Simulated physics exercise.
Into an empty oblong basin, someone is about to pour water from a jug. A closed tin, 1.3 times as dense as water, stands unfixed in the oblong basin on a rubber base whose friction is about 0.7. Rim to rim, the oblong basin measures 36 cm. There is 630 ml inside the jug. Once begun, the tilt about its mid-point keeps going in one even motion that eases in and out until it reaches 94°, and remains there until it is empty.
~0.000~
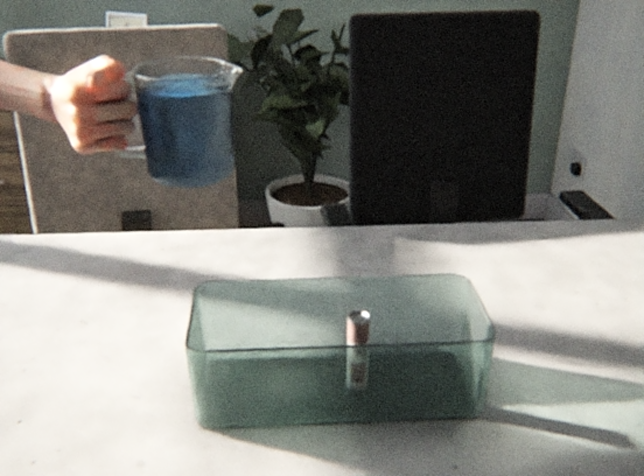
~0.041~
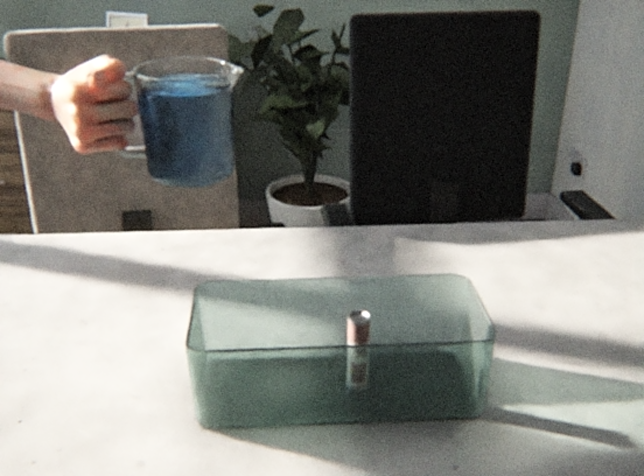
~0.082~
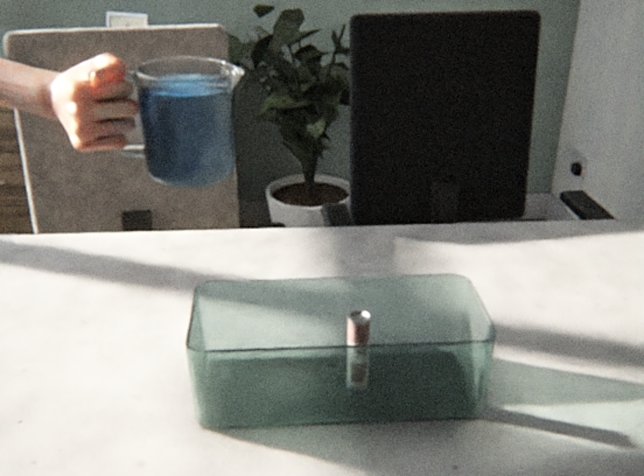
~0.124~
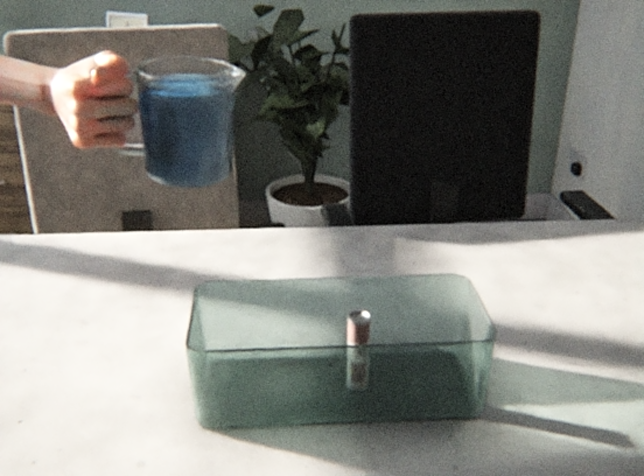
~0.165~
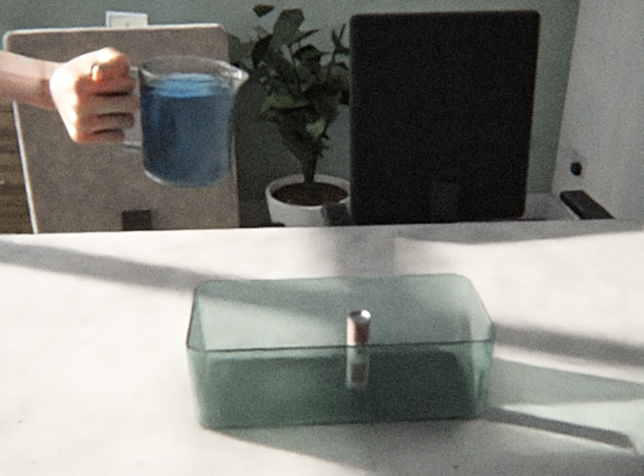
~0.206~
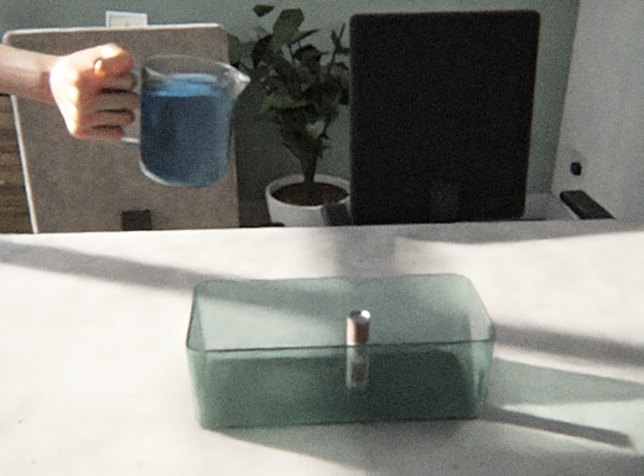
A hand at the upper left holds a clear glass jug of blue liquid by its handle, level at first, then tilts it slightly to the right while the liquid stays inside. Below it, on a pale tabletop seen from slightly above, sit a translucent green oblong basin and a small metallic tin. Behind are a beige chair, a potted plant and a black chair, all still, as is the camera.
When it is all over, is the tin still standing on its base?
No, it has tipped onto its side.
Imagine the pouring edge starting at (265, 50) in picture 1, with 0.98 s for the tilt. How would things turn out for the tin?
Then it remains upright.
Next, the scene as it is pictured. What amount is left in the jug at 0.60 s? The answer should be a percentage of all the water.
Near 86 in a hundred.
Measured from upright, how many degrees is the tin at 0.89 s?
Some 0°.
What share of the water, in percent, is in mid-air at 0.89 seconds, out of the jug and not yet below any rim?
I'd put it at about 32 per cent of the liquid.
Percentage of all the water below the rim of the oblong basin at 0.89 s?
About 28 per cent.
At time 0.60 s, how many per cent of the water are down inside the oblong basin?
At that time the basin holds about 0 per cent of the liquid.
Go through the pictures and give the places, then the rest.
In the first picture, it leans 0°; its right rim is at (242, 70); the water meets the walls at (140, 84) and (231, 83); the oblong basin's rim runs from (191, 316) to (481, 306); the tin's top is at (359, 319).
In the second picture, it leans 0°; its right rim is at (243, 70); the water meets the walls at (141, 84) and (231, 83).
In the third picture, it leans 1°; its right rim is at (244, 71); the water meets the walls at (141, 84) and (232, 83).
In the fourth picture, it leans 3°; its right rim is at (246, 73); the water meets the walls at (144, 84) and (234, 85).
In the fifth picture, it leans 6°; its right rim is at (248, 76); the water meets the walls at (144, 84) and (235, 85).
In the sixth picture, it leans 9°; its right rim is at (250, 79); the water meets the walls at (147, 85) and (238, 85).
Then, 0.60 s in, the tilt is 59° and 86 per cent is still to pour; the tin stands where it began.
Then, 0.89 s in, the tilt is 90° and 41 per cent is still to pour; the tin stands where it began.
Then, 1.20 s in, the tilt is 94° and 10 per cent is still to pour; the tin lies on its side.
Then, 1.53 s in, the tilt is 94° and 2 per cent is still to pour; the tin lies on its side.
Finally, the tin lies on its side.
